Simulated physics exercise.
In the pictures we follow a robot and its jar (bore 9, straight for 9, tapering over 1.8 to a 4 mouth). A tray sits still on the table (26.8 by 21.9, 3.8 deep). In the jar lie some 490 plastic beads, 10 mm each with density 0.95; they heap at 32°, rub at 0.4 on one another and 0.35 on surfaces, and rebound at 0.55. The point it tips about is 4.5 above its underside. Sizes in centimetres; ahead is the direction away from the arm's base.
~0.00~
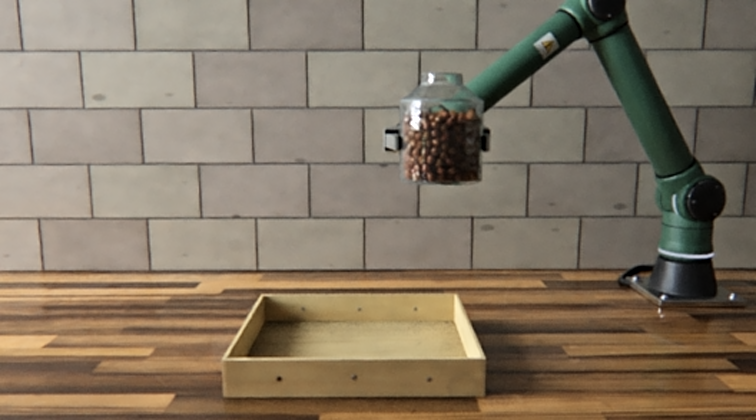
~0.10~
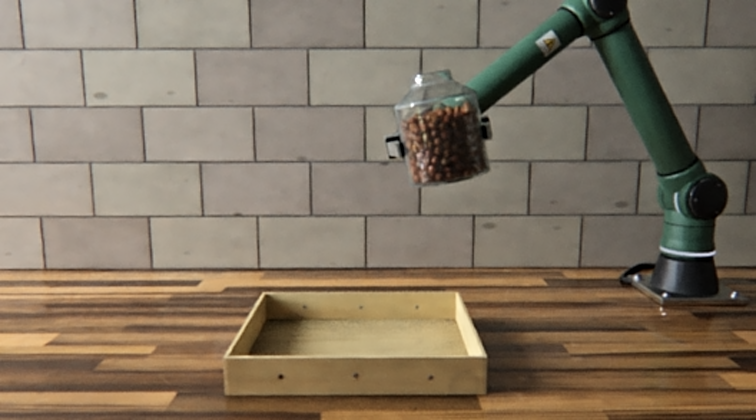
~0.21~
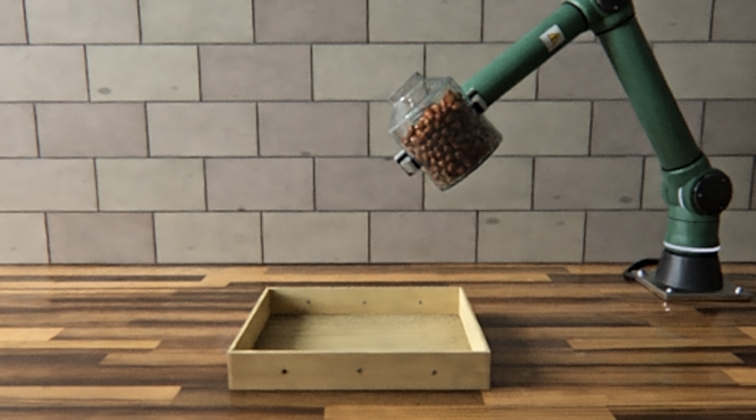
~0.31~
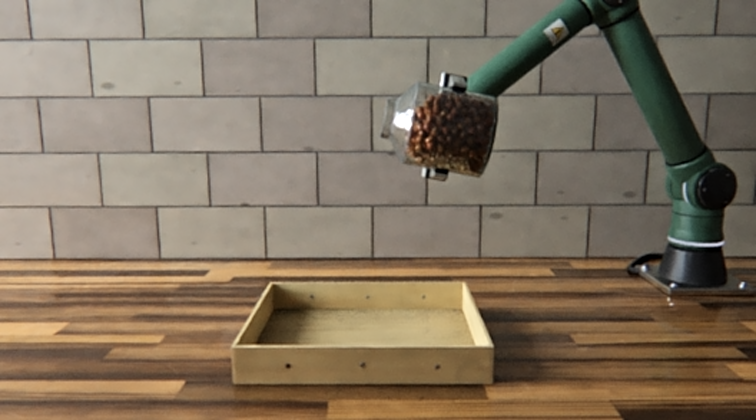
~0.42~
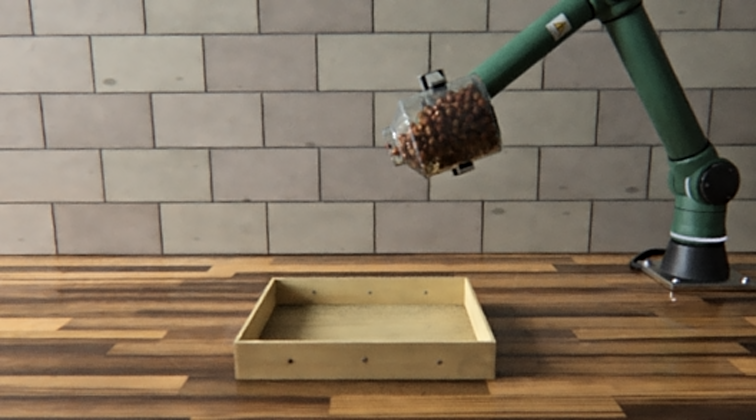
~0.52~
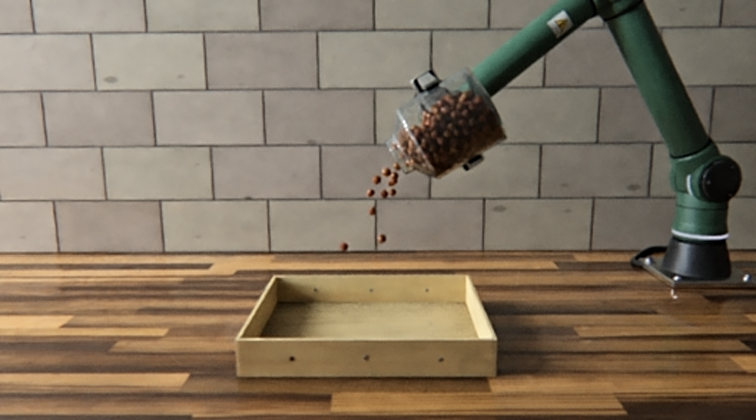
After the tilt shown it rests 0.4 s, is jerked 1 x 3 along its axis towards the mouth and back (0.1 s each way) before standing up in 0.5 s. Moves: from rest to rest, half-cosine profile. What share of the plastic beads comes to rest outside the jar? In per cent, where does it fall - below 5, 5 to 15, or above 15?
It falls above 15 per cent.
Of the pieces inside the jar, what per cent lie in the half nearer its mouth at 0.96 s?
Close to 55 per cent sits in the mouth half.
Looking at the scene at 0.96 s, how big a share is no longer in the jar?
Roughly 10 percent by that time.
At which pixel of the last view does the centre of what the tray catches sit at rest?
I'd place it near (310, 327) in the last picture.
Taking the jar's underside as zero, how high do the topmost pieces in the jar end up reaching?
Around 8.0 cm.
After 0.96 s, tipped 121°, highest piece 29 above the table; 438 in the jar, 50 in the tray, 4 in flight or on a rim.
After 1.40 s, tipped 49°, highest piece 31 above the table; 397 in the jar, 89 in the tray, 6 in flight or on a rim.
After 1.82 s, upright, highest piece 29 above the table; 394 in the jar, 97 in the tray, 1 in flight or on a rim.
After 2.52 s, upright, highest piece 29 above the table; 394 in the jar, 98 in the tray.
In the end, 394 in the jar, 98 in the tray. That is 20 % outside the jar.
